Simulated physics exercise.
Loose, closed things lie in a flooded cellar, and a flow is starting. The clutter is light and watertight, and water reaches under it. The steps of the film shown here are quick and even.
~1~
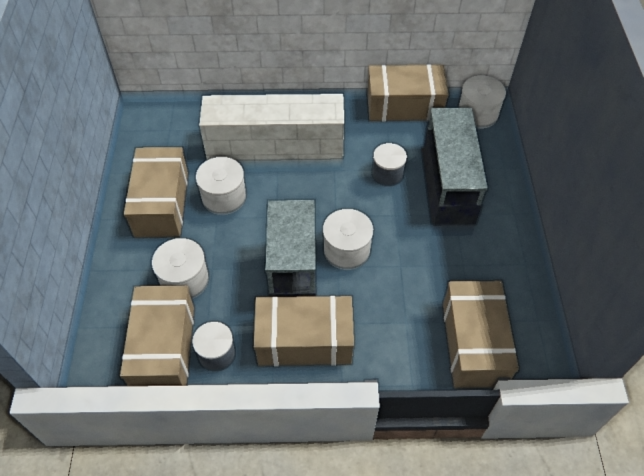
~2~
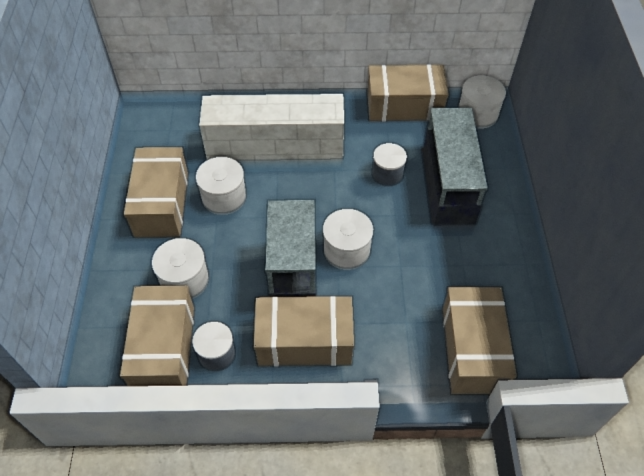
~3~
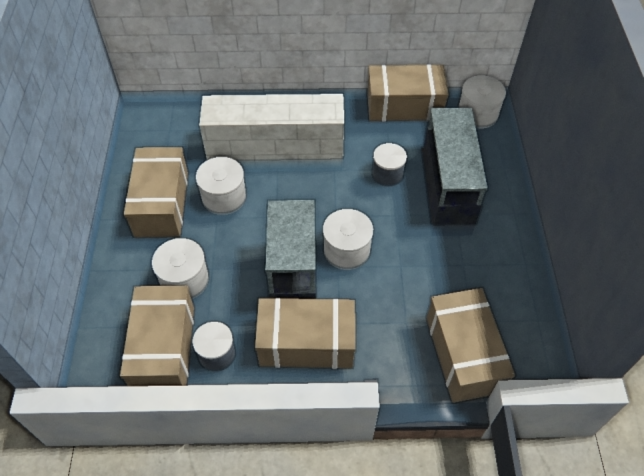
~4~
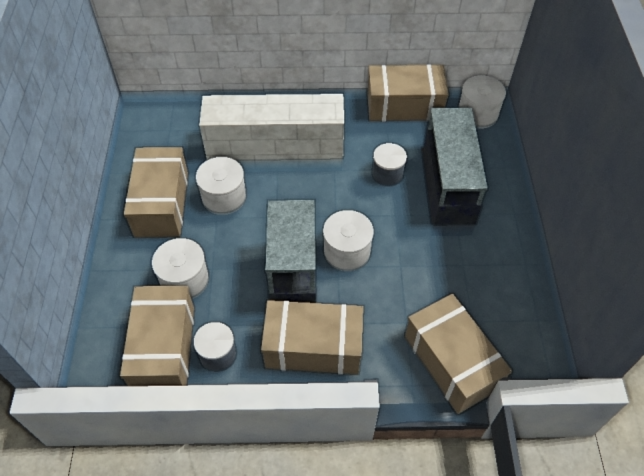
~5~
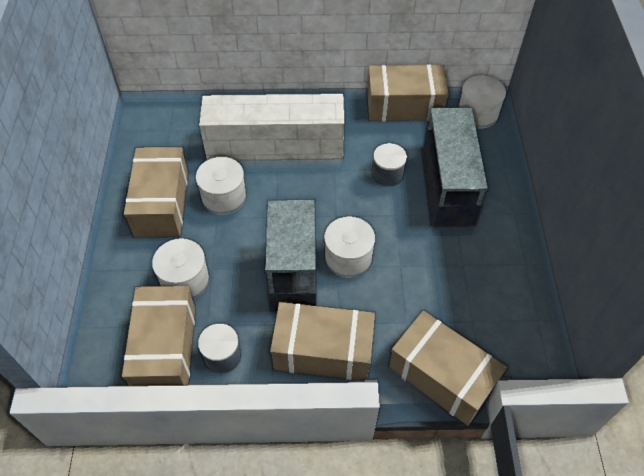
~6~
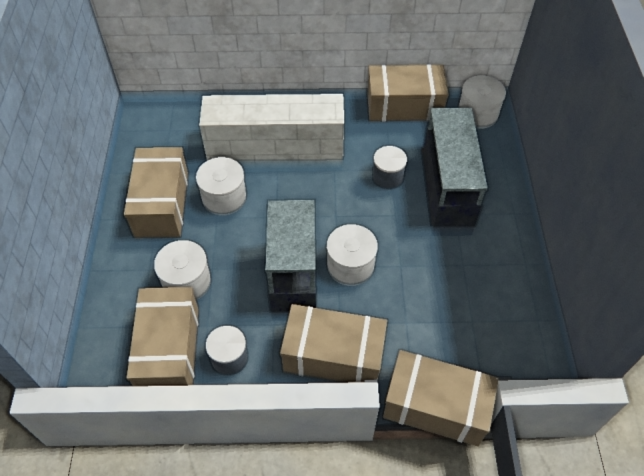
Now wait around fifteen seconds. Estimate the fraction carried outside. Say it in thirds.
It is going to be in the central band.
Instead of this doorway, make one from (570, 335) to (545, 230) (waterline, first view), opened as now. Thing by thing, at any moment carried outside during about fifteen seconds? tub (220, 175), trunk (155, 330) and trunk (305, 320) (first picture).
In sequence: Remains, remains, escapes.
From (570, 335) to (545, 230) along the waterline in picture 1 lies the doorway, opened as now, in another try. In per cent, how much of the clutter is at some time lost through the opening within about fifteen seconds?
It works out at some 50 per cent of the things.
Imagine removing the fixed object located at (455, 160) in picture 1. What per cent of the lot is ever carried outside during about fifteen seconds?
Roughly 50 in a hundred.
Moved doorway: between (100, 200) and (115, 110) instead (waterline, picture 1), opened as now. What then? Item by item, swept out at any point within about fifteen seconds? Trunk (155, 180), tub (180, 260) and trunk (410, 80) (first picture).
Okay, one after another: Departs, then departs, then departs.
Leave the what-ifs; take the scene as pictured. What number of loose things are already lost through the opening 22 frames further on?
4.
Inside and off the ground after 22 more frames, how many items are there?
Tally at that point: 7.
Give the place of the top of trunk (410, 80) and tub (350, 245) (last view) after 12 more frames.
(432, 92) and (428, 347), about.
A moment on, 1 of 11 are out; 10 afloat.
Next, 2 of 11 are out; 9 afloat.
Later, 4 of 11 are out; 7 afloat.
In the end, 5 of 11 are out; 6 afloat.
